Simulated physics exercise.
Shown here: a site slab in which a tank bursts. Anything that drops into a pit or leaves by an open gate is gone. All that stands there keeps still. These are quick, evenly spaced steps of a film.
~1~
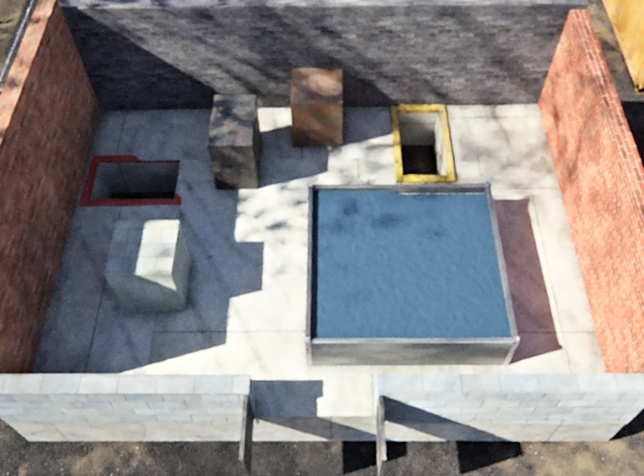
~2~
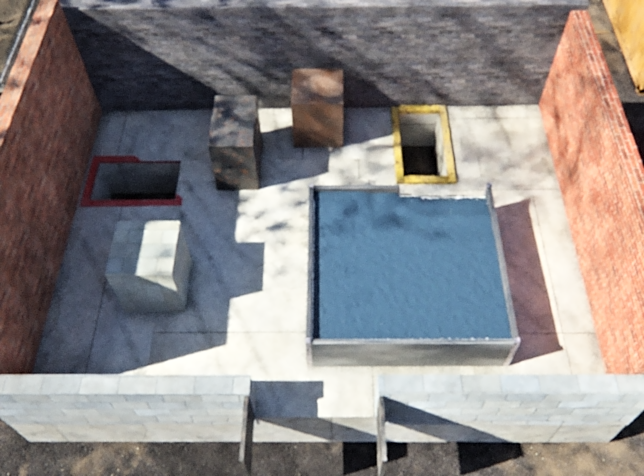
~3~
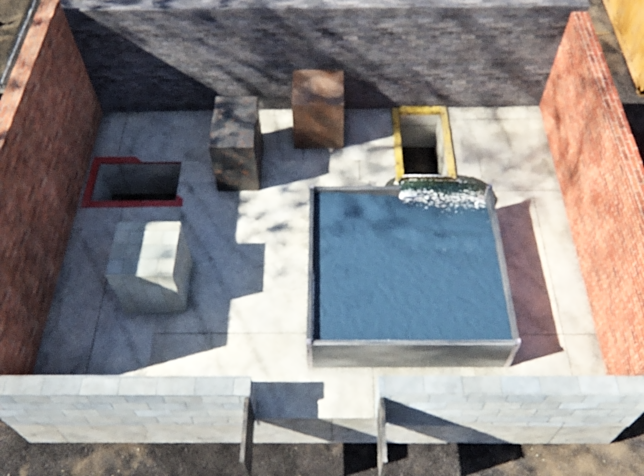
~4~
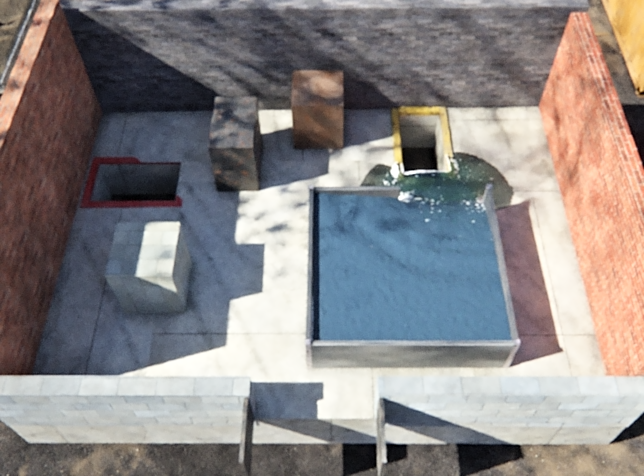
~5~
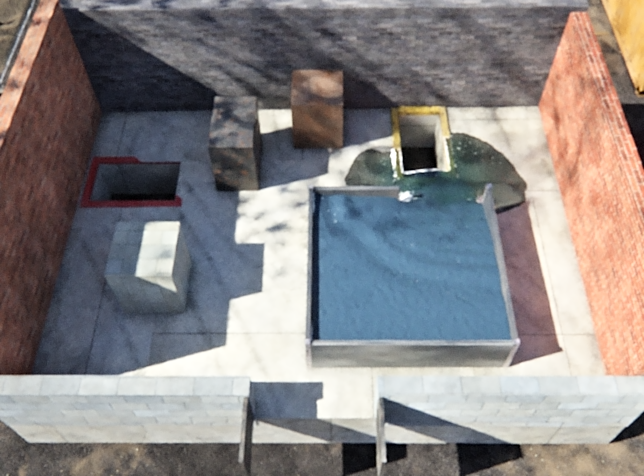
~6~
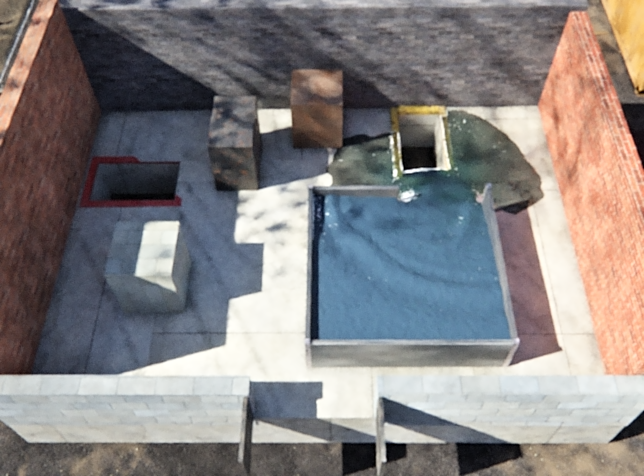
At the start, a square open tank full of blue water sits still on a walled slab with blocks and two rimmed pits. Water then breaks through a gap on its far side, foaming onto the slab, and spreads outward in a dark, widening sheet around the yellow-rimmed pit.
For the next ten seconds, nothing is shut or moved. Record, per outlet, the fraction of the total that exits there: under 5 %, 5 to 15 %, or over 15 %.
Log: Gate - under 5 %; red pit - under 5 %; yellow pit - over 15 %.
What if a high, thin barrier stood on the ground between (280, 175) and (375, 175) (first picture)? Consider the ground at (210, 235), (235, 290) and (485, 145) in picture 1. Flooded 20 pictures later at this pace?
In order: Dry; dry; wet.
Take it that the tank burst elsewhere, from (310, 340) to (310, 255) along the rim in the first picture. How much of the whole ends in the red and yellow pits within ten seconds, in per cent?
Red: 40 percent; yellow: 0 percent.
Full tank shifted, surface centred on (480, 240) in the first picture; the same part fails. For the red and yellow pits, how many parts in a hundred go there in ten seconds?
After ten seconds: Red pit at 0 percent, yellow pit at 55 percent.
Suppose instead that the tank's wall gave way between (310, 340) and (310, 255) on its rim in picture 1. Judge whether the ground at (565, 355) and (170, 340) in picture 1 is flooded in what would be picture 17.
Point one not reached, point two waterlogged.
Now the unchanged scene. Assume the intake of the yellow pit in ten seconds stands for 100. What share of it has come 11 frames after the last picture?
Roughly 30 %.
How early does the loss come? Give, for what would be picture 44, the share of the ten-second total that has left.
Log: Around 80 %, estimated.
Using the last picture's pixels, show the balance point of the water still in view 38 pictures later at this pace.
I'd point to (423, 246).
A moment on, water covers 20 % of the floor; the gate 0 %, the red pit 0 %, the yellow pit 8 %.
Next, water covers 20 % of the floor; the gate 0 %, the red pit 0 %, the yellow pit 14 %.
Then, water covers 30 % of the floor; the gate 0 %, the red pit 0 %, the yellow pit 24 %.
Later, water covers 55 % of the floor; the gate 0 %, the red pit 0 %, the yellow pit 36 %.
In the end, water covers 75 % of the floor; the gate 1 %, the red pit 1 %, the yellow pit 45 %.
